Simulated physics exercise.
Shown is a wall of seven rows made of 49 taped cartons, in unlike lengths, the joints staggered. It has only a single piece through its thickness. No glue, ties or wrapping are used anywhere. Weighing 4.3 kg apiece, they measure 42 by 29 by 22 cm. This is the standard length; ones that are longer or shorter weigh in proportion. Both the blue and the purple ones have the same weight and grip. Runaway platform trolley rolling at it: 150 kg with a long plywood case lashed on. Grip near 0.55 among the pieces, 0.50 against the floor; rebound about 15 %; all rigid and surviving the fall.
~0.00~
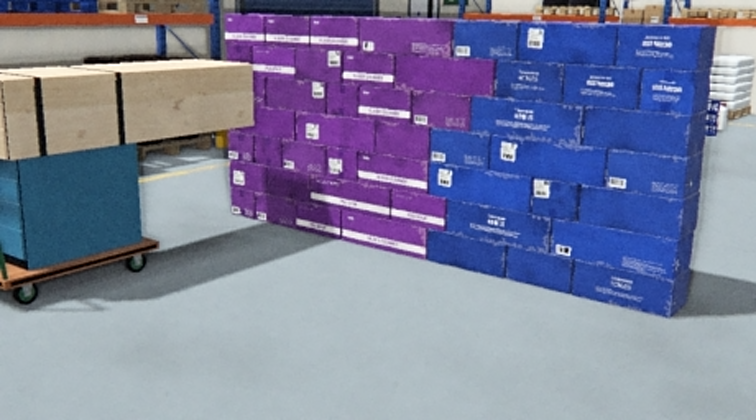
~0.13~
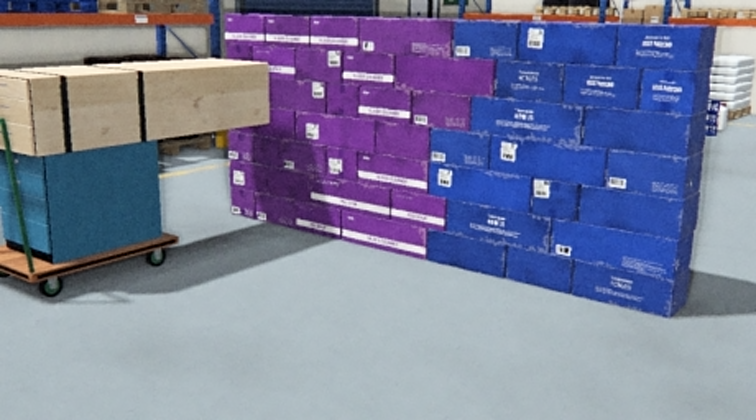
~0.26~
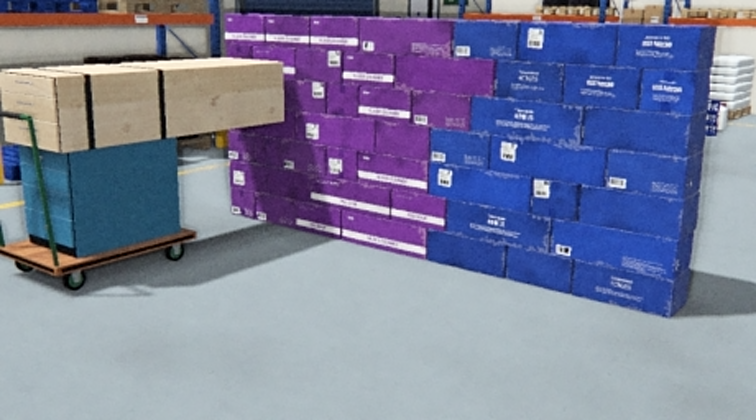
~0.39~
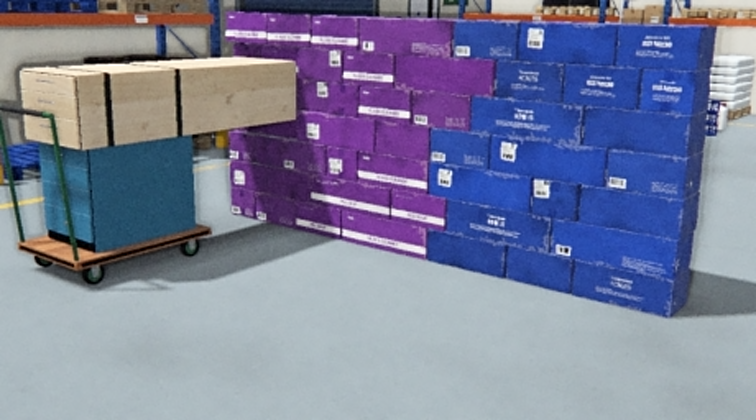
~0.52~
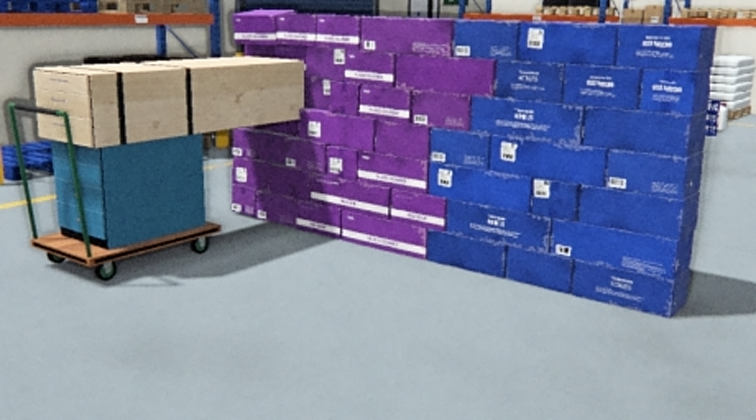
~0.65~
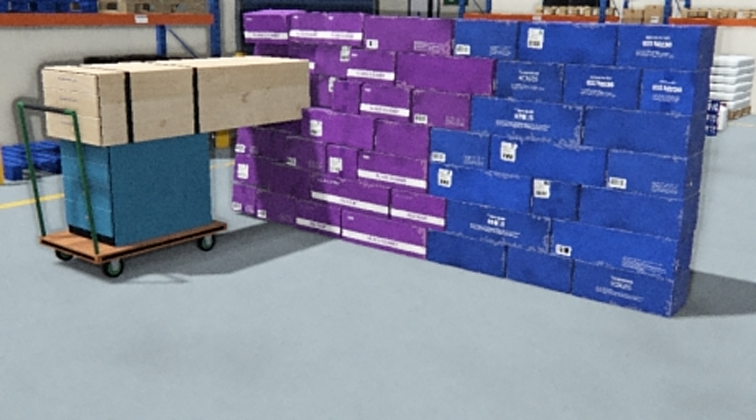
We see a trolley stacked with a teal block and long pale boxes roll rightward toward a wall of purple and blue cartons; the boxes reach the purple end, pushing several upper purple cartons out of line while the blue side stays still.
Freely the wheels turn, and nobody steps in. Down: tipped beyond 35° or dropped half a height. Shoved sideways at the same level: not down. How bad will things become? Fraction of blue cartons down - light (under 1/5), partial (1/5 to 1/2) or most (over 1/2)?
Light.
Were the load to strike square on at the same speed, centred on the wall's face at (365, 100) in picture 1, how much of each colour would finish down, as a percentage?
Then blue ends 10 per cent down and purple 80 per cent.
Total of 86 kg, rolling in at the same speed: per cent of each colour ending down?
You'd get blue at 0 and purple at 30 per cent down.
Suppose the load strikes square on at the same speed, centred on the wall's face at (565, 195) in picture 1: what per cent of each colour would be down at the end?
In that case you'd see blue at 0 per cent and purple at 0 per cent down.
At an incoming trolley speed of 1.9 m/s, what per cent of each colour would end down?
Down at the end: Blue 0 per cent, purple 40 per cent.
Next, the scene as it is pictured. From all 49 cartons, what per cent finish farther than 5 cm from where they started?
25 percent.
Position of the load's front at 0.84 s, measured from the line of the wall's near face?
At that moment, around 30 cm past it.
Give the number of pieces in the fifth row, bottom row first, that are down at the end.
2, all told.
After 0.84 s, load 29 cm past the wall's line, still rolling; none of the 19 blue cartons down (0 of 49 in all colours); top blue carton unmoved; top purple carton 20° from how it stood.
After 1.12 s, load 37 cm past the wall's line, still rolling; none of the 19 blue cartons down (12 of 49 in all colours); top blue carton unmoved; top purple carton 45° from how it stood, 29 cm lower.
After 1.42 s, load 45 cm past the wall's line, still rolling; none of the 19 blue cartons down (12 of 49 in all colours); top blue carton unmoved; top purple carton on its side.
In the end (2.2 s), load 56 cm past the wall's line, still rolling; none of the 19 blue cartons down (12 of 49 in all colours); top blue carton unmoved; top purple carton on its side. That is 0 per cent. From the last view, middles, top blue carton near (576, 43), top purple carton near (460, 181).
